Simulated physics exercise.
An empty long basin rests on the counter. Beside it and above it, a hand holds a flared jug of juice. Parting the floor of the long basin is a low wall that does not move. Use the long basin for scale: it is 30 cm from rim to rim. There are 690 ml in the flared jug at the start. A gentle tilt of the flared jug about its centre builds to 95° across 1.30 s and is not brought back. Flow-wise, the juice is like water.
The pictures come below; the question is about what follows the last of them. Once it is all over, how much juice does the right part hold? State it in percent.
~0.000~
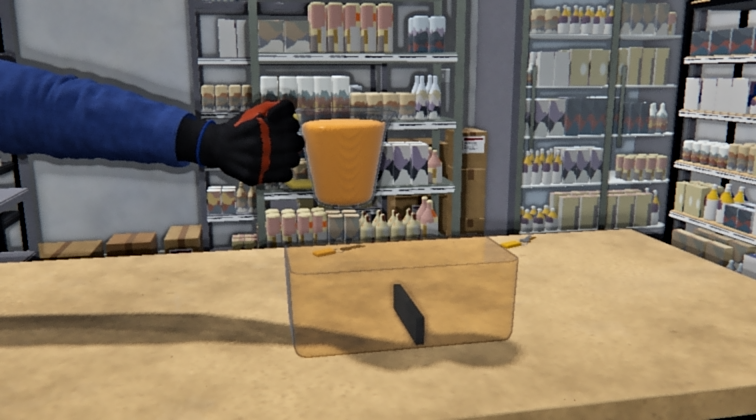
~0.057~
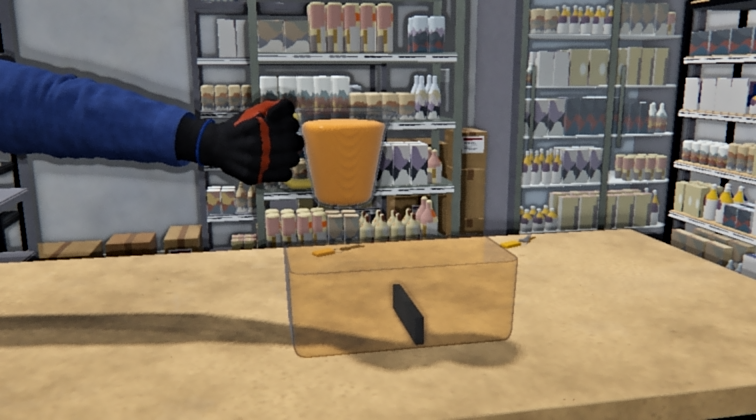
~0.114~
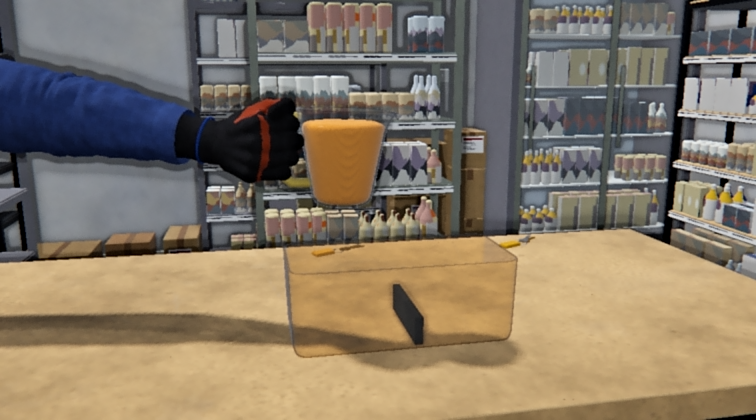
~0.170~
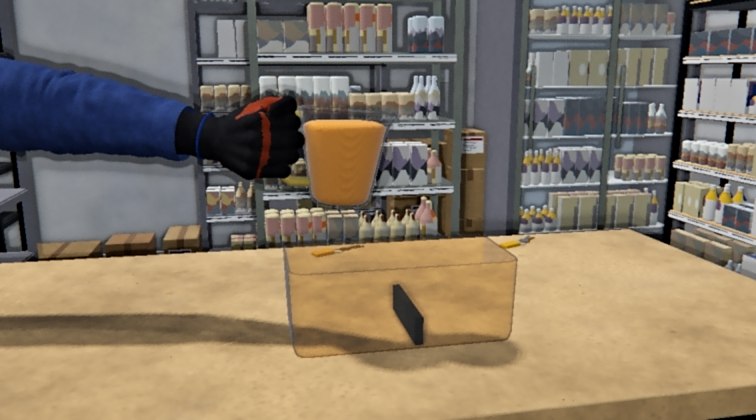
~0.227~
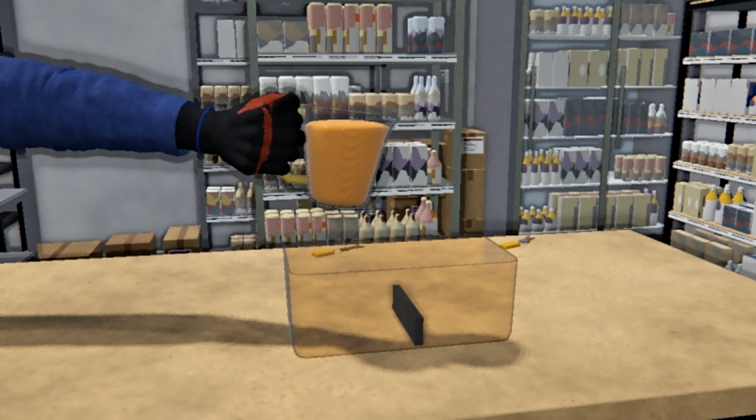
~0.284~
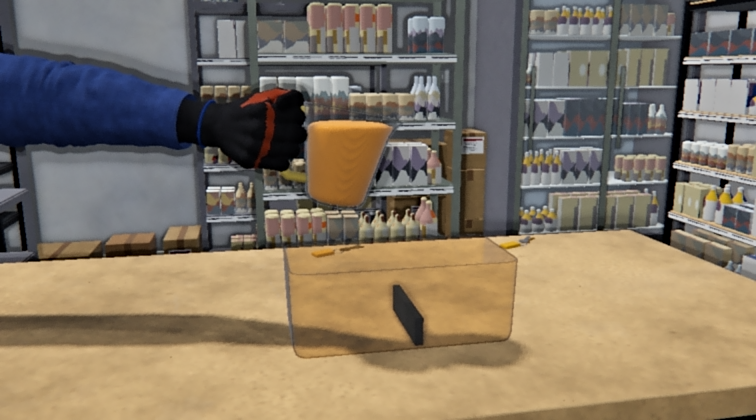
The right part holds about 94 per cent.
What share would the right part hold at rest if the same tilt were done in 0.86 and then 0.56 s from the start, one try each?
Try 1: 95 %; try 2: 90 %.
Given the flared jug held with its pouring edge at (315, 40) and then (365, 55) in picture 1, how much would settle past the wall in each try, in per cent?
15 per cent first, 90 per cent second.
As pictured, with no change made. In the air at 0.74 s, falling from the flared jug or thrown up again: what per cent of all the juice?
About 16 per cent.
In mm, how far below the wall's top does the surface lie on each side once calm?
Left about 38 mm, while the right is about 4 mm.
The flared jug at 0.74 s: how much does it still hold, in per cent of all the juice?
Close to 78 in a hundred.
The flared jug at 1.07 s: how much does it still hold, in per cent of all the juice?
Near 28 in a hundred.
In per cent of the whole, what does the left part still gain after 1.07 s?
It comes to about 3 per cent.
By 0.74 s the tilt is 58° and 79 per cent is still to pour, 0 is left of the wall and 5 right of it.
By 1.07 s the tilt is 88° and 29 per cent is still to pour, 1 is left of the wall and 52 right of it.
By 1.42 s the tilt is 95° and 2 per cent is still to pour, 3 is left of the wall and 91 right of it.
By 1.80 s the tilt is 95° and 0 per cent is still to pour, 4 is left of the wall and 95 right of it.
At rest 4 per cent lies left of the wall, 94 right of it and 2 outside.
